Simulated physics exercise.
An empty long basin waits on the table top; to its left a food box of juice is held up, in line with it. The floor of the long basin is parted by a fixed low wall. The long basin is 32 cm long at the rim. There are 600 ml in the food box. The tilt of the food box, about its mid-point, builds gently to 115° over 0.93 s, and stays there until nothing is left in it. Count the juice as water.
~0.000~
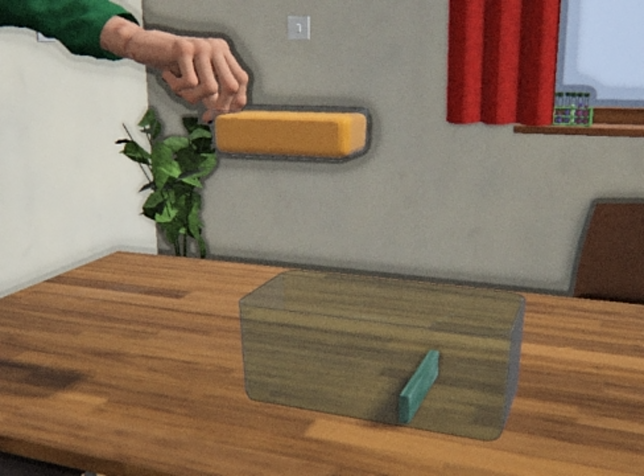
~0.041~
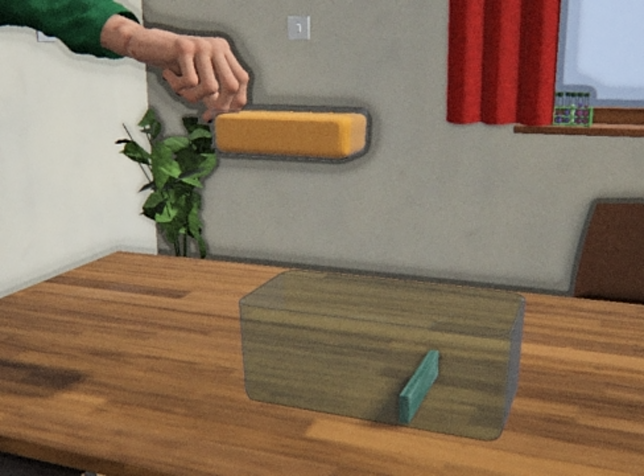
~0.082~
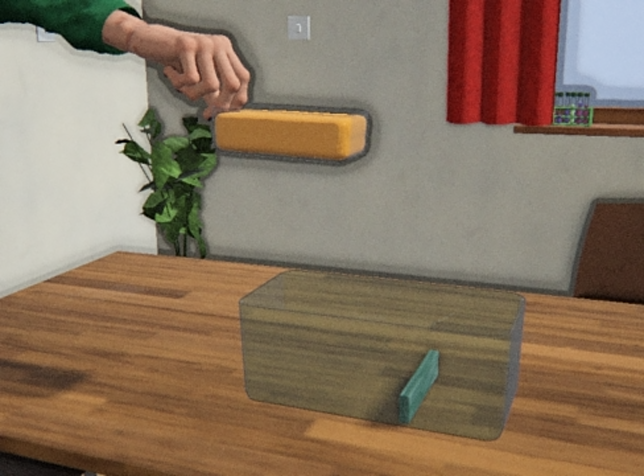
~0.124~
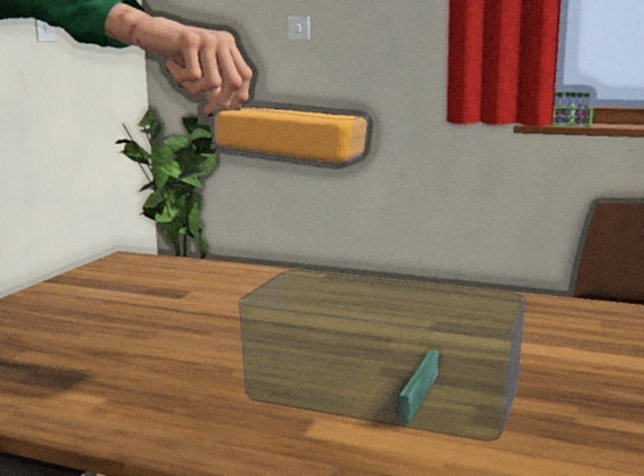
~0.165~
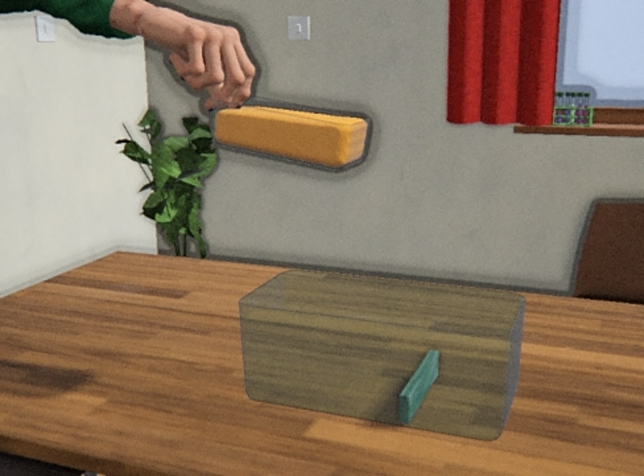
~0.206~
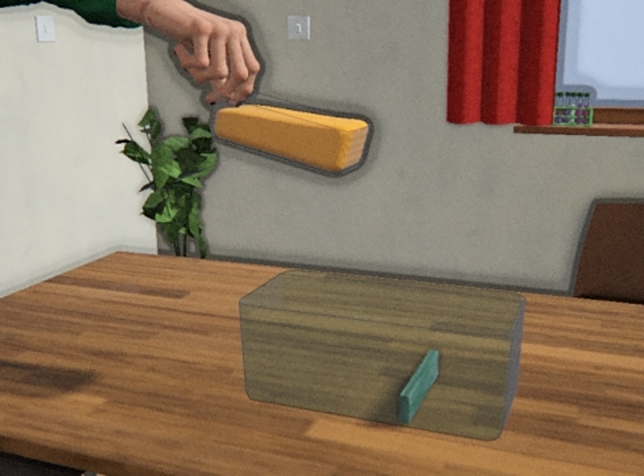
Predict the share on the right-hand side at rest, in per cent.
About 51 per cent.
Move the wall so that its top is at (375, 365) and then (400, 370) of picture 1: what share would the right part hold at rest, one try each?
In turn about 70 and 65 per cent.
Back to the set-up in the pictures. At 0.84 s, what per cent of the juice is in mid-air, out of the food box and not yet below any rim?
Near 3 in a hundred.
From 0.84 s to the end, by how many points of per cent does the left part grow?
About 6 per cent.
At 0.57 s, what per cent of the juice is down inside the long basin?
Near 24 in a hundred.
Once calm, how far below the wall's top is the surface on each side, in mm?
Some 26 mm on the left and 14 mm on the right.
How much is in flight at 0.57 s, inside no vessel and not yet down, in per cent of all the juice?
Some 64 per cent.
Then, 0.57 s in, the tilt is 78° and 13 per cent is still to pour, 6 is left of the wall and 18 right of it.
Then, 0.84 s in, the tilt is 112° and 1 per cent is still to pour, 34 is left of the wall and 55 right of it.
Then, 1.12 s in, the tilt is 115° and 0 per cent is still to pour, 41 is left of the wall and 51 right of it.
Then, 1.43 s in, the tilt is 115° and 0 per cent is still to pour, 41 is left of the wall and 51 right of it.
Finally, 41 per cent lies left of the wall, 51 right of it and 8 outside.
